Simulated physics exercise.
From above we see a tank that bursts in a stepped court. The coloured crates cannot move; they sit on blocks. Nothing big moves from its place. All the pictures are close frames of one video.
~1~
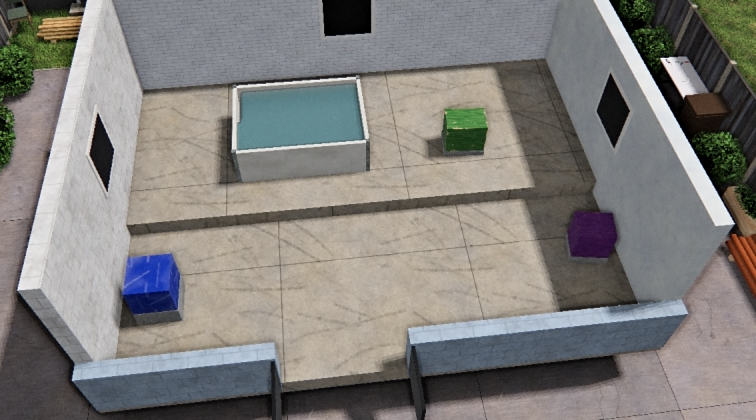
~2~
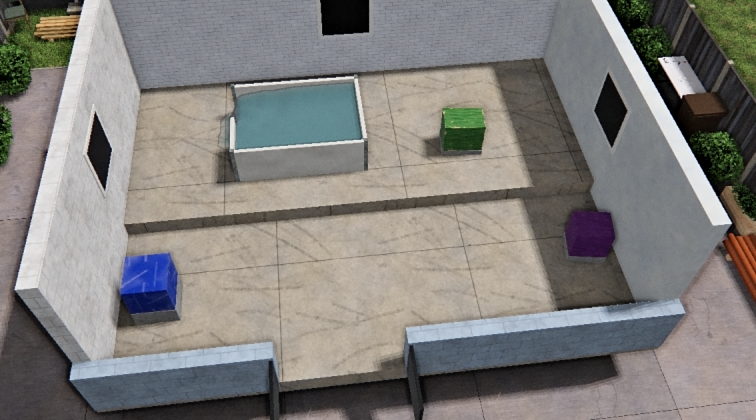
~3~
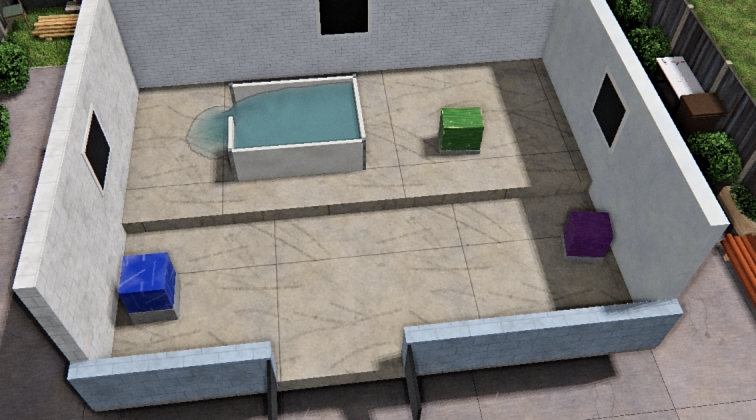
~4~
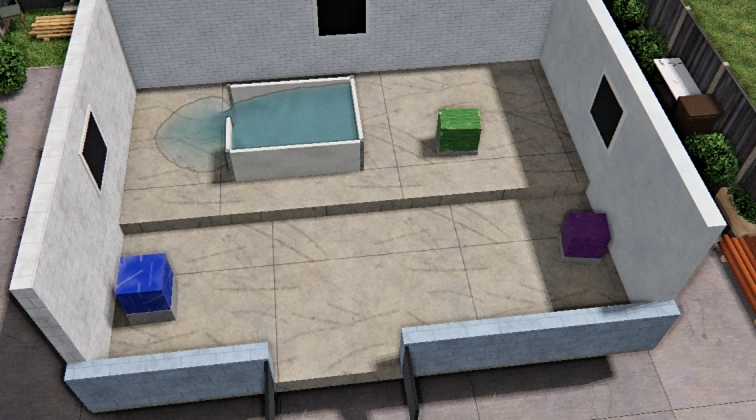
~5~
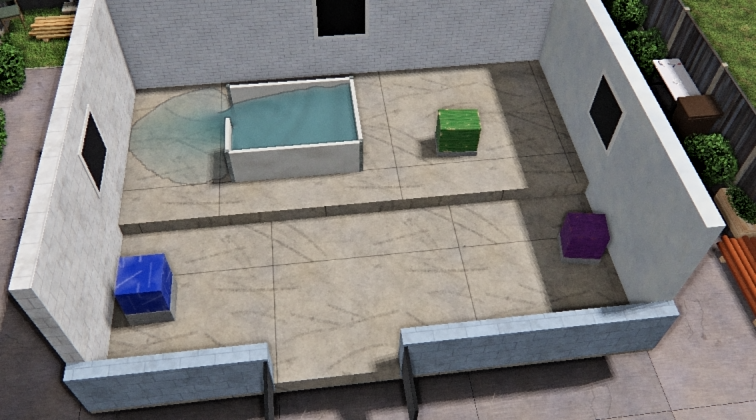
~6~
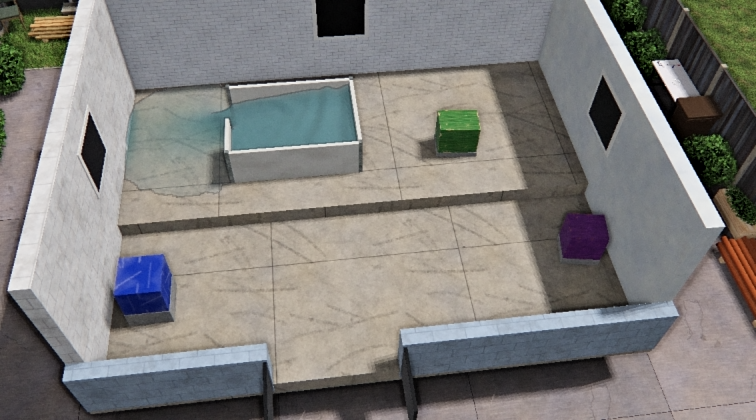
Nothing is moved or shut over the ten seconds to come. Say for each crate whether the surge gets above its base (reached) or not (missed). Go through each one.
The blue crate is protected; the green crate is protected; the purple crate is protected.
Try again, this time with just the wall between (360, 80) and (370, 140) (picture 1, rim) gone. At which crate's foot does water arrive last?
It's the crate marked blue.
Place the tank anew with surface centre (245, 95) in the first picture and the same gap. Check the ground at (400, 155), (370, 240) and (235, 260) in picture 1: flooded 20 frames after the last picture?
Taking the three spots in order: Bare, bare, swamped.
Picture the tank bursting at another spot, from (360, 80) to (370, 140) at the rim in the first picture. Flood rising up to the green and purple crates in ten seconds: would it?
Taking them in turn, the green is overtopped and the purple is overtopped.
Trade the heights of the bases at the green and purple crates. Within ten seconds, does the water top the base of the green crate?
The green one stays out of it.
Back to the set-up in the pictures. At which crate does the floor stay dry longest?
That's the one in purple.
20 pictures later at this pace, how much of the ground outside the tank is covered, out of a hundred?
Roughly 30 per cent.
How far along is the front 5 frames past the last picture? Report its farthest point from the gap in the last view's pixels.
My pick would be pixel (121, 258).
A moment on, water covers 10 % of the floor; the blue crate not reached, the green crate not reached, the purple crate not reached.
Next, water covers 15 % of the floor; the blue crate water round its plinth, the green crate not reached, the purple crate not reached.
Then, water covers 30 % of the floor; the blue crate water round its plinth, the green crate not reached, the purple crate not reached.
Later, water covers 60 % of the floor; the blue crate water round its plinth, the green crate water round its plinth, the purple crate not reached.
In the end, water covers 85 % of the floor; the blue crate stayed above the water, the green crate stayed above the water, the purple crate stayed above the water.
